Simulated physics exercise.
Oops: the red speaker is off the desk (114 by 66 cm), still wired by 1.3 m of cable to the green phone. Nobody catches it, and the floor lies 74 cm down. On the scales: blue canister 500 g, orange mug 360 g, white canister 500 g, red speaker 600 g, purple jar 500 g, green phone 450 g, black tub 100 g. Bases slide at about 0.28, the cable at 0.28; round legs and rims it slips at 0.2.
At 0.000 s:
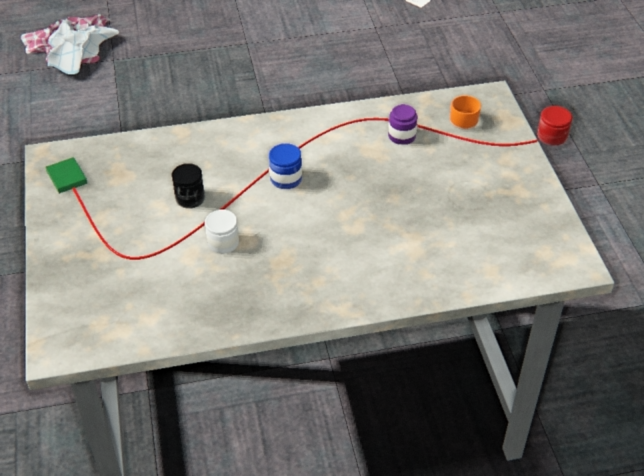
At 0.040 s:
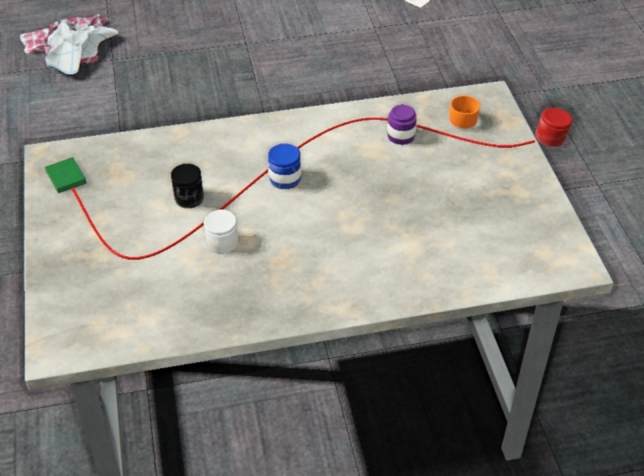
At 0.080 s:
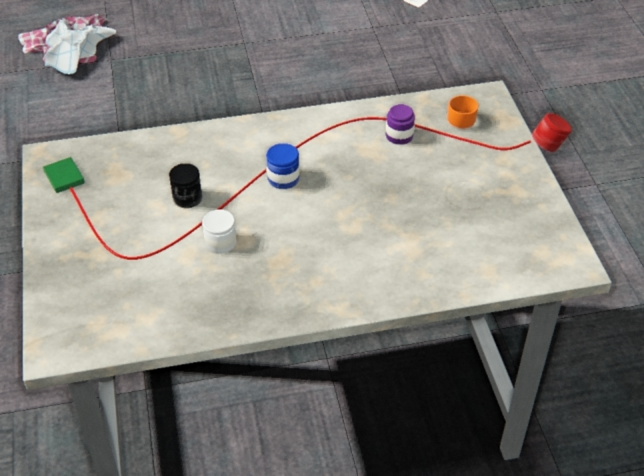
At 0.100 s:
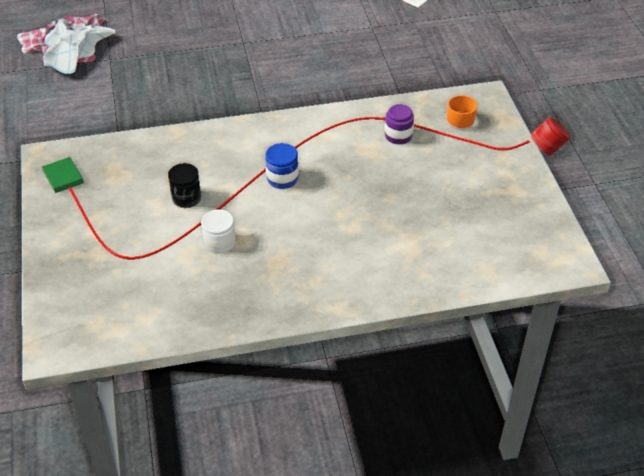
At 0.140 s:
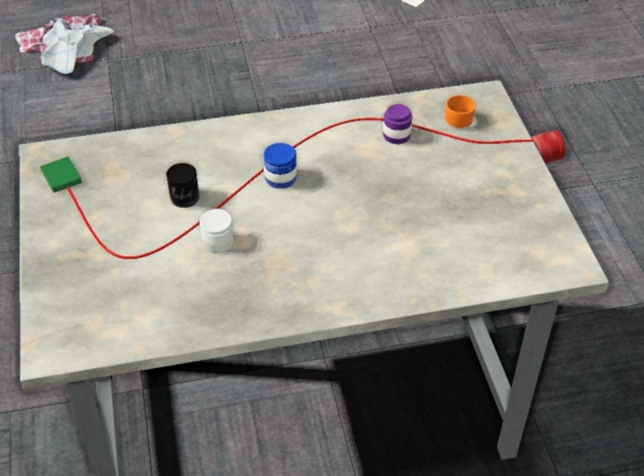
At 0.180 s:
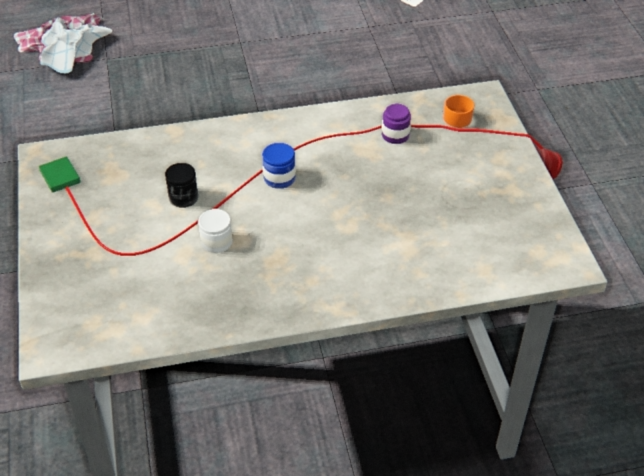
On a stone-patterned desk, a red cylinder tilting and dropping over the right edge, pulling the red cable straighter behind the containers.
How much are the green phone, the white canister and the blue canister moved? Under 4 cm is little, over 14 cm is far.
In order: The green phone travels a long way; the white canister stays in the low band; the blue canister hardly moves.
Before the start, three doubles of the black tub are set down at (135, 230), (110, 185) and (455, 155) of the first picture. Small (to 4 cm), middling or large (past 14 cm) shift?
In that order: Large, large, small.
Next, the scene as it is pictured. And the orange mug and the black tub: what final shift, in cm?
About: Orange mug 0 cm, black tub off the top.
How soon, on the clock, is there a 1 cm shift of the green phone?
About: Green phone 0.34 s.
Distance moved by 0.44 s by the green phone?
About: Green phone 10 cm.
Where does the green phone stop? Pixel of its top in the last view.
Around (282, 144).
After 0.4 s, the cable's tail end at (119, 164); green phone 9 cm off its start, black tub on its side, 25 cm off its start, red speaker over the edge.
After 0.7 s, the cable's tail end at (246, 159); green phone 36 cm off its start, black tub over the edge, red speaker over the edge.
After 0.9 s, the cable's tail end at (296, 158); green phone 49 cm off its start at (281, 145), blue canister 1 cm off its start at (284, 155), black tub over the edge.
After 1.2 s, the cable's tail end at (296, 158); green phone 49 cm off its start, blue canister 1 cm off its start, black tub over the edge.
After 2.4 s, the cable's tail end at (296, 158); green phone 49 cm off its start at (282, 144), blue canister 1 cm off its start at (284, 155), white canister 0 cm off its start at (214, 220), black tub over the edge.
